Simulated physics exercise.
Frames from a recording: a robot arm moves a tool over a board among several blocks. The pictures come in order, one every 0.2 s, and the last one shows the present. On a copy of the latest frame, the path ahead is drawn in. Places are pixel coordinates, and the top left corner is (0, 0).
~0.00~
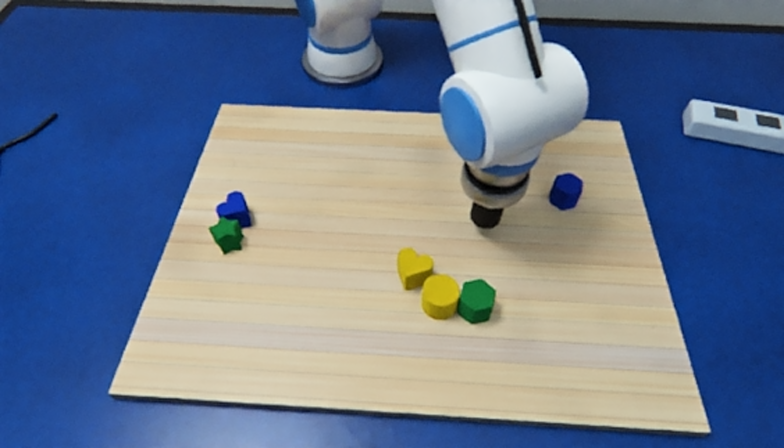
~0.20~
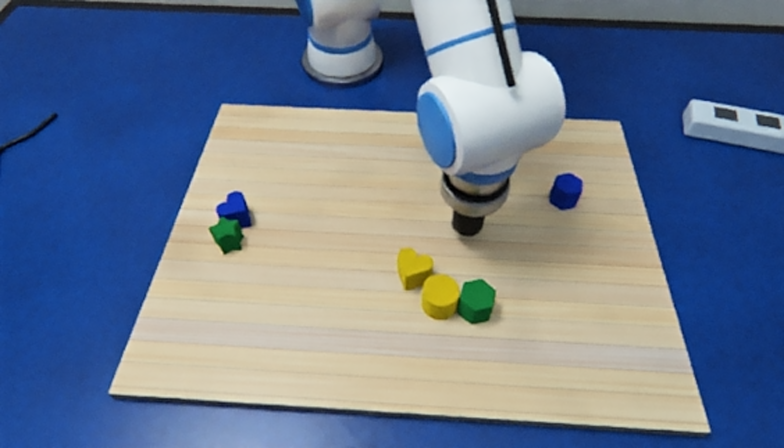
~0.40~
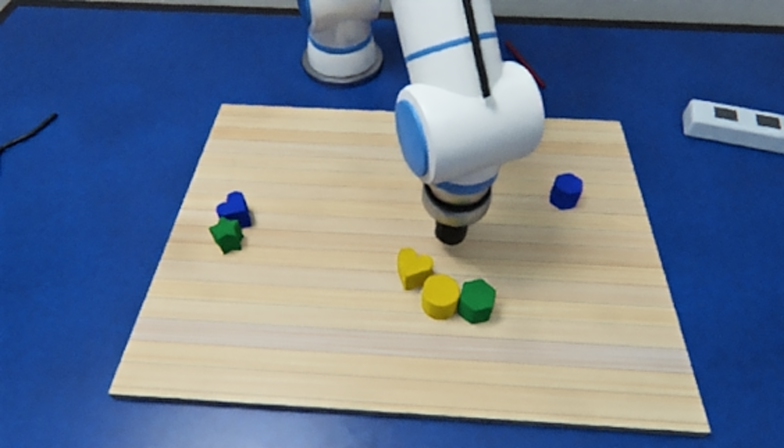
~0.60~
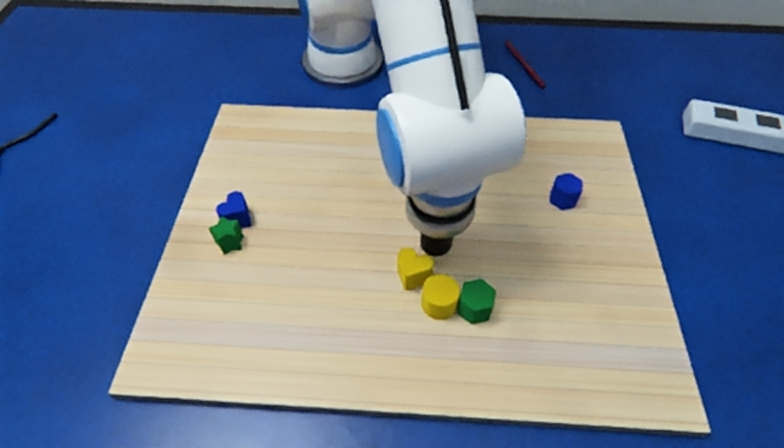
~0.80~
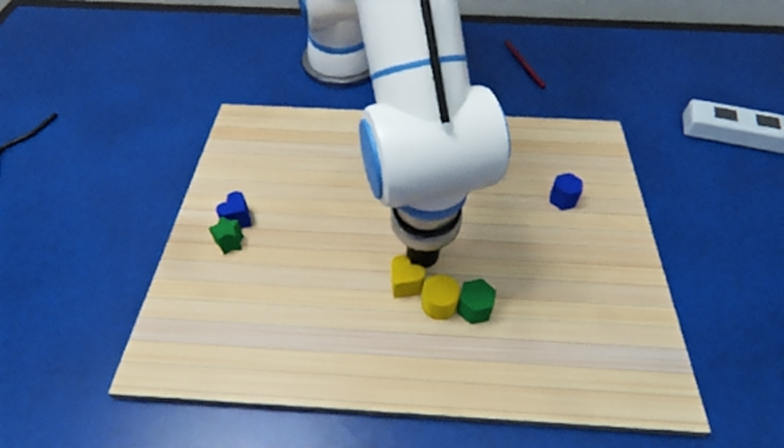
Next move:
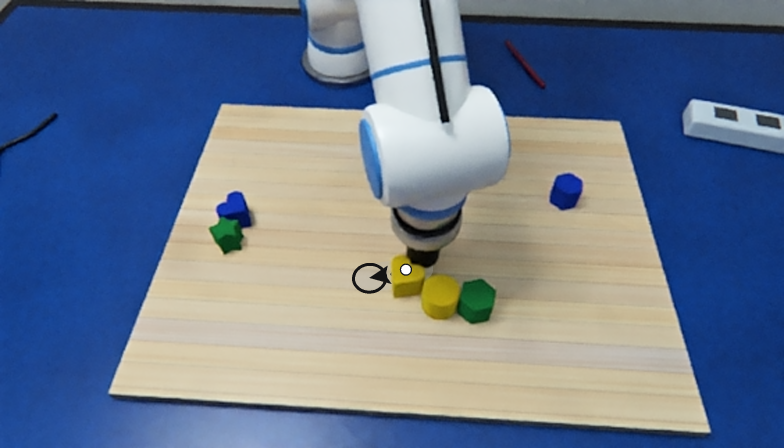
Robot arm moving its black-tipped tool left and toward the viewer over a wooden board, nudging a yellow heart block slightly.
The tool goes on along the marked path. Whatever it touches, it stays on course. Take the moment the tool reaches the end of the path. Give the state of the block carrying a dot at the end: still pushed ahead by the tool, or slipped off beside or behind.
Answer: Slipped away.
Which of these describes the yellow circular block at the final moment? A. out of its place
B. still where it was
The correct letter is B.
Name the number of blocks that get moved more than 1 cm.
That makes 1 block.
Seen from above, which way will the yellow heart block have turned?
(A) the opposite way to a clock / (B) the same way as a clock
Choice A: The opposite way to a clock.
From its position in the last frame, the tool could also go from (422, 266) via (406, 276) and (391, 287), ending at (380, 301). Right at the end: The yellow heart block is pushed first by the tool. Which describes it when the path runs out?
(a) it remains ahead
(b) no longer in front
Option a.
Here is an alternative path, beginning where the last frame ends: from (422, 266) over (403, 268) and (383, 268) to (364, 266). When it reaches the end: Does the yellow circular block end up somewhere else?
I'd say no.
The line goes from (422, 266) through (405, 272) and (388, 275) to (370, 278); the dot is on the yellow heart block.
On the path given first. Halfway along, tool at (396, 263); yellow heart block at (385, 282), turned 15° anticlockwise.
At the end, tool at (369, 267); yellow heart block at (374, 288), turned 50° anticlockwise; yellow circular block unmoved.
